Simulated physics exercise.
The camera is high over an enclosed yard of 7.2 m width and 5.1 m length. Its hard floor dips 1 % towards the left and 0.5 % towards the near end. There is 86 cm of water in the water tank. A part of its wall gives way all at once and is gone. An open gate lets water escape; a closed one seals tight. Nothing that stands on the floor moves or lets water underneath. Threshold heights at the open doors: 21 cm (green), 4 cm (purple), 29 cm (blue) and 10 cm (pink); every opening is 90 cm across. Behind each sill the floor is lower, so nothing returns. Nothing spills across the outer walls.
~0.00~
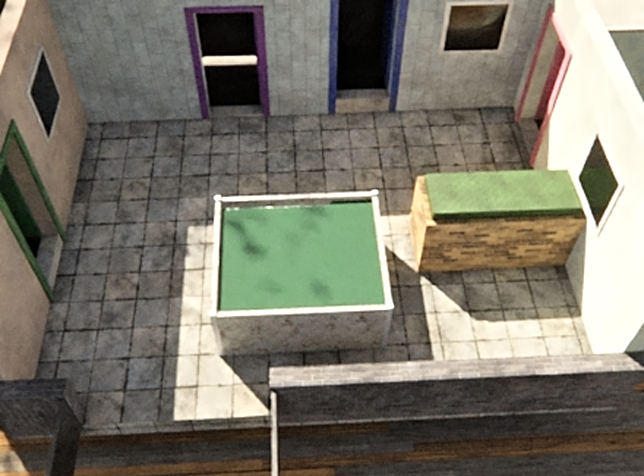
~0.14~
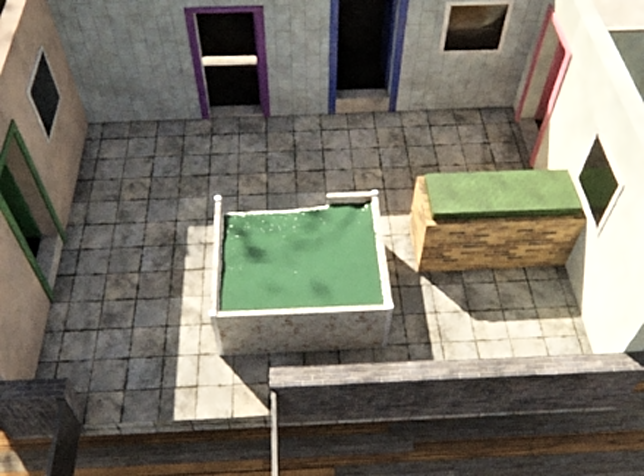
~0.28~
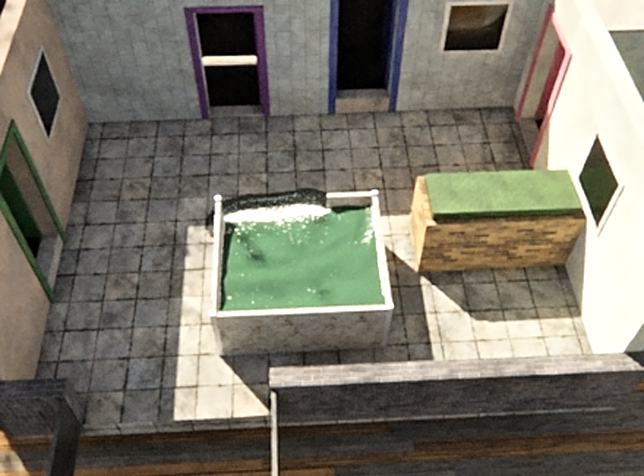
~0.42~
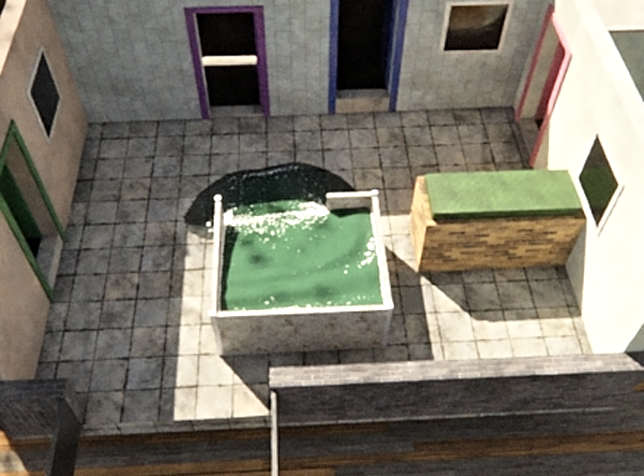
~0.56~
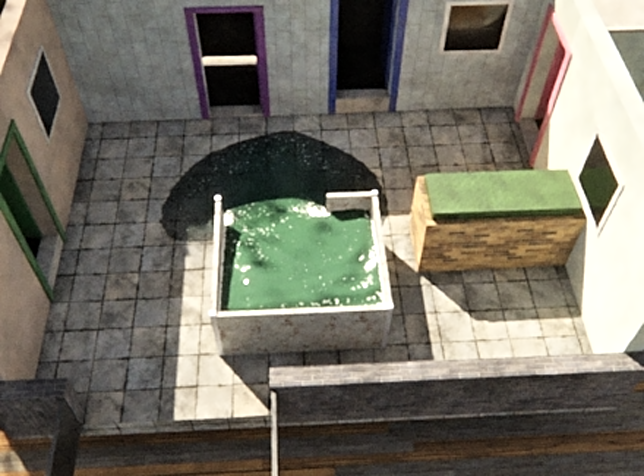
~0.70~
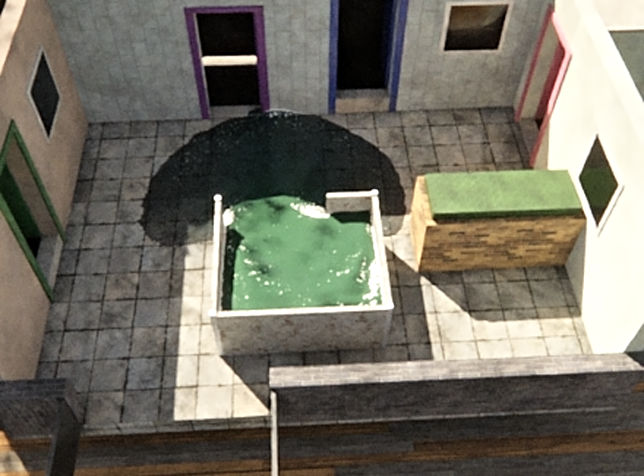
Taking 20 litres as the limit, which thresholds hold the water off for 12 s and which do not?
The water let in: At the green door it keeps below the limit; at the purple door it exceeds the limit; at the blue door it stays under the limit; at the pink door it goes over the limit.
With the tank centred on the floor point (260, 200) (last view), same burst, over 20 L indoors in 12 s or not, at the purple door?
Then: Purple above.
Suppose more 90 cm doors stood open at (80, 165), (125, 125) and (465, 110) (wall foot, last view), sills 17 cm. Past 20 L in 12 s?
In turn: Over, past it, not over.
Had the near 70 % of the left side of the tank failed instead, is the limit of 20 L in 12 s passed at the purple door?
Against that limit: Purple above.
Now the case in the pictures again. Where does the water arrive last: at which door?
The green one.
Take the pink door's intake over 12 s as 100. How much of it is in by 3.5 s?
About 60 per cent.
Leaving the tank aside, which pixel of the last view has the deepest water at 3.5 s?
Near (541, 214).
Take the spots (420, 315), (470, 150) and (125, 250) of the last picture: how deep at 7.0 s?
Roughly 0, 8 and 5 cm, in turn.
After 1.4 s water covers 35 % of the floor and is deepest (43 cm) near (284, 117); green door not reached, purple door 21 cm at the sill, 137 L in, blue door 25 cm at the sill, 0 L in, pink door not reached.
After 2.2 s water covers 40 % of the floor and is deepest (48 cm) near (89, 125); green door not reached, purple door 31 cm at the sill, 352 L in, blue door 23 cm at the sill, 0 L in, pink door not reached.
After 3.5 s water covers 65 % of the floor and is deepest (32 cm) near (541, 214); green door 7 cm at the sill, 0 L in, purple door 19 cm at the sill, 540 L in, blue door 13 cm at the sill, 0 L in, pink door 19 cm at the sill, 51 L in.
After 7.0 s water covers 80 % of the floor and is deepest (16 cm) near (32, 395); green door 7 cm at the sill, 0 L in, purple door 12 cm at the sill, 704 L in, blue door 5 cm at the sill, 0 L in, pink door 8 cm at the sill, 84 L in.
After 12.0 s water covers 85 % of the floor and is deepest (14 cm) near (29, 409); green door 7 cm at the sill, 0 L in, purple door 5 cm at the sill, 746 L in, blue door 4 cm at the sill, 0 L in, pink door 3 cm at the sill, 84 L in.
